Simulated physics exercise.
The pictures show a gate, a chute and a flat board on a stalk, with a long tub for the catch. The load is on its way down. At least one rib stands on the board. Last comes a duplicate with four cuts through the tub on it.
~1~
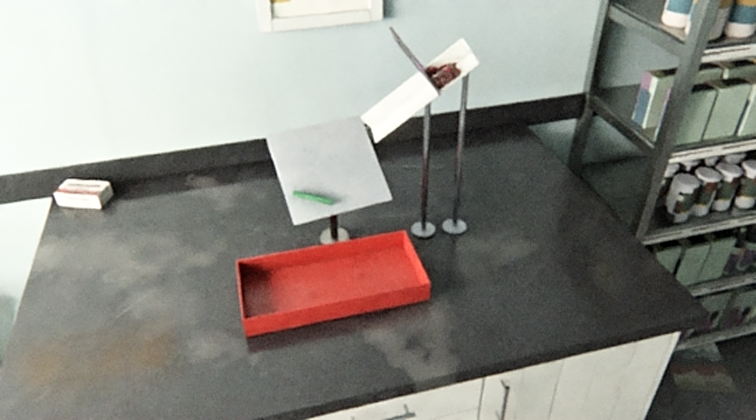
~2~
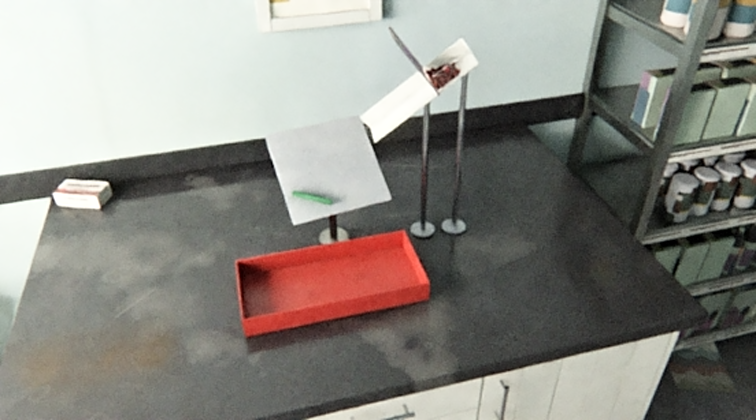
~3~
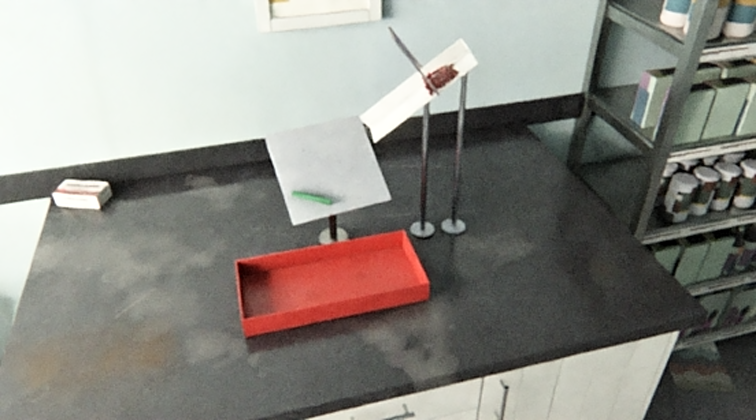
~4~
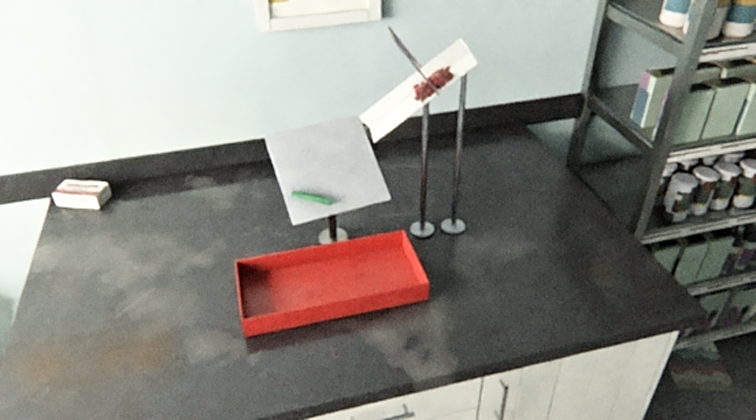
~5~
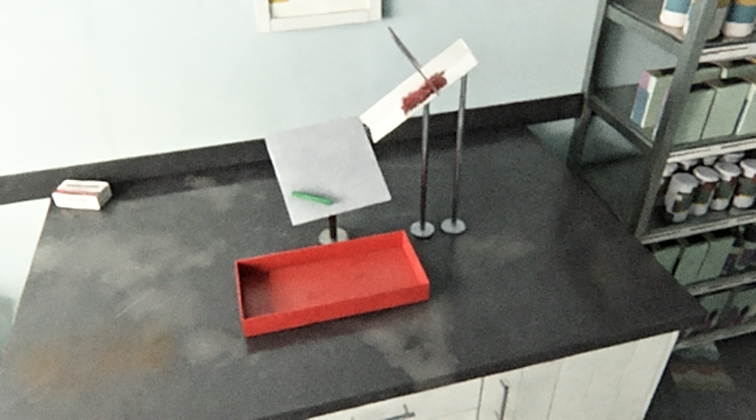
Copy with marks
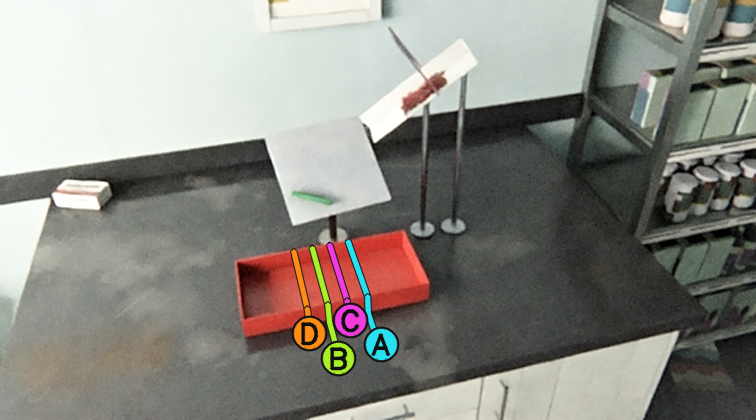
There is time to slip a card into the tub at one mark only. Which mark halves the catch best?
A is best.
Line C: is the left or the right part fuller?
More lands on the right.
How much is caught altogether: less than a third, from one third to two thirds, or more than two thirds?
It is more than two thirds.
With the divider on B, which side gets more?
Right.
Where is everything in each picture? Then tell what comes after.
In the first frame, load behind the gate at (444, 75), kidney beans; lip of the chute at (374, 135), sloping fairly steeply.
In the second frame, middle of the board at (328, 167), tilted fairly steeply; middle of its low edge at (344, 211); of its high edge at (313, 125).
In the third frame, front corners of the tub at (242, 320) and (429, 283), empty; front of the load at (426, 88).
In the fourth frame, middle of the load at (434, 86); its front at (416, 98), about a quarter of the way to the lip; rib from (292, 191) to (331, 201).
In the fifth frame, middle of the load at (426, 92); its front at (402, 108), about half of the way to the lip.
On the marked copy, line A crosses the front rim at (367, 295); line B crosses the front rim at (327, 303); line C crosses the front rim at (346, 299); line D crosses the front rim at (307, 307).
With A, of what is caught, about two thirds on the left of the divider, about a third on the right.
With B, of what is caught, a stray few on the left of the divider, nearly all on the right.
With C, of what is caught, a stray few on the left of the divider, nearly all on the right.
With D, of what is caught, none on the left of the divider, all on the right.
